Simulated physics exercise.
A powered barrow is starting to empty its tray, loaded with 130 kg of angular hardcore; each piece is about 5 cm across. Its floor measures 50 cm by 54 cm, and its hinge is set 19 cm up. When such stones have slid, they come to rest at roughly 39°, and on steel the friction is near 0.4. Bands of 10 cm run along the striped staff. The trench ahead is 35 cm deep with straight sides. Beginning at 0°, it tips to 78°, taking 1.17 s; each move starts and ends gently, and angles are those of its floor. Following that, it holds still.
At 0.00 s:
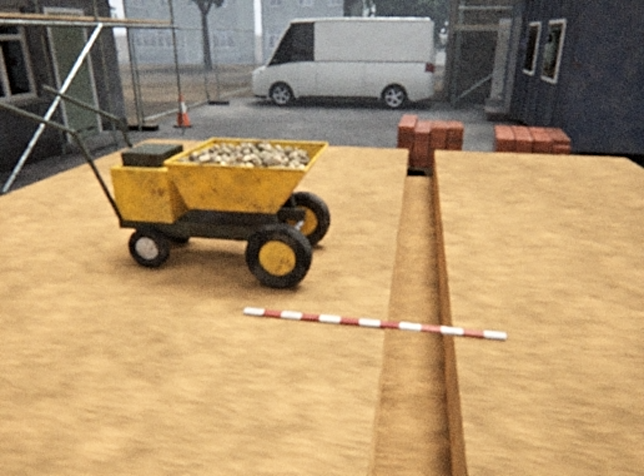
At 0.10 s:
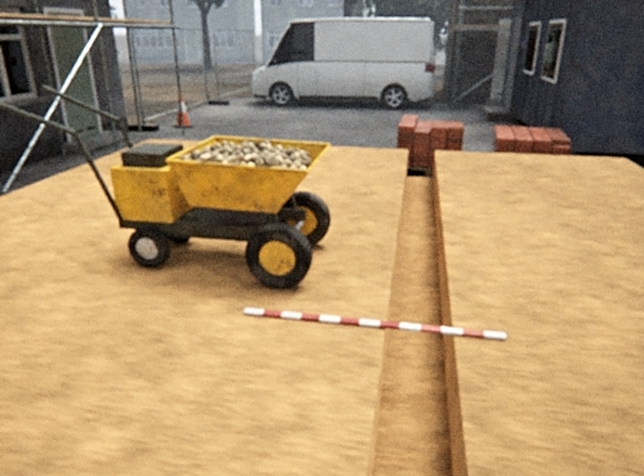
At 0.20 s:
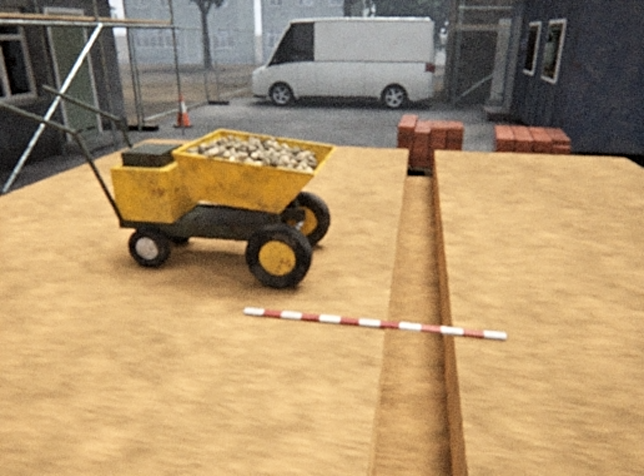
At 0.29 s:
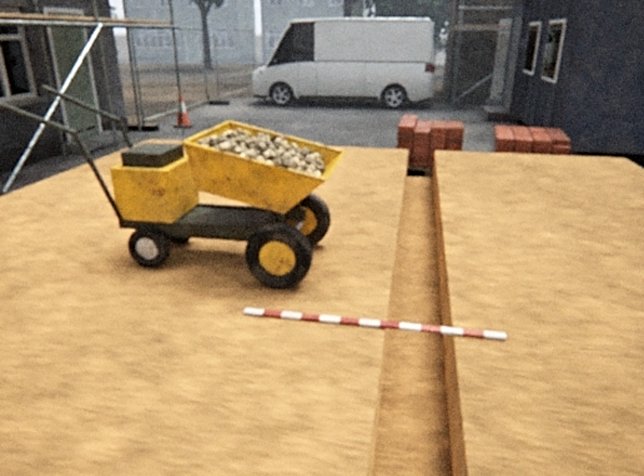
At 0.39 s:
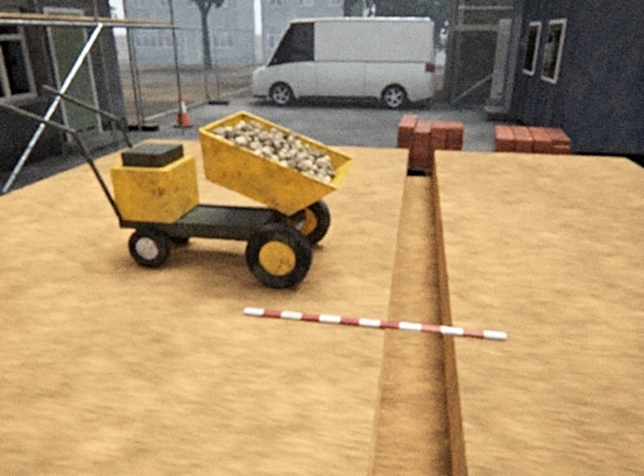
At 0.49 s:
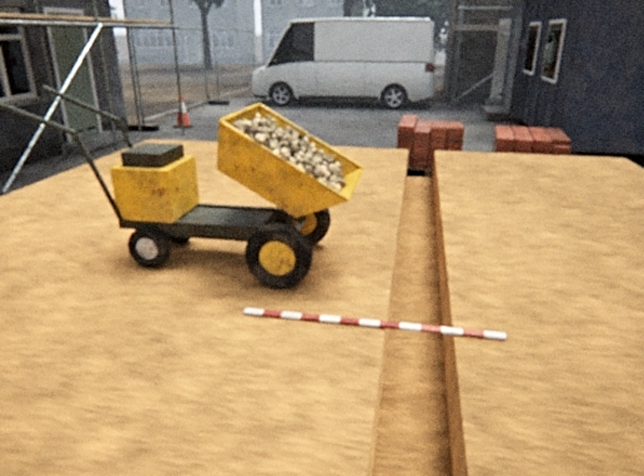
Yellow powered barrow raising its stone-filled tray steadily toward the right, beside a narrow straight trench and a red-and-white striped staff.
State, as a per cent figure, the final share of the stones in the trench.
The final share is about 95 per cent.
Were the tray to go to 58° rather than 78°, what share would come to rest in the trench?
Roughly 30 per cent would end in the trench.
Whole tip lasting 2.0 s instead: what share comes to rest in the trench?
About 95%.
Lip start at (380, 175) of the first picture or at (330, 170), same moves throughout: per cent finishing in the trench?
Roughly 15 per cent, then 95 per cent.
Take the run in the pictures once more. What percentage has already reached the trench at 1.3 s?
Roughly 40 percent of the load.
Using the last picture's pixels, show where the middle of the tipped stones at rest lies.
I'd point somewhere around (416, 308).
After 0.9 s the floor is at 66°; 99 % in the tray, 1 % short of the trench; the foremost stones are at (388, 244).
After 1.3 s the floor is at 78°; 55 % in the tray, 4 % short of the trench, 41 % in the trench; the foremost stones are at (440, 323).
After 1.6 s the floor is at 78°; 23 % in the tray, 6 % short of the trench, 71 % in the trench; the foremost stones are at (445, 331).
After 3.6 s the floor is at 78°; 0 % in the tray, 5 % short of the trench, 95 % in the trench; the foremost stones are at (445, 318).
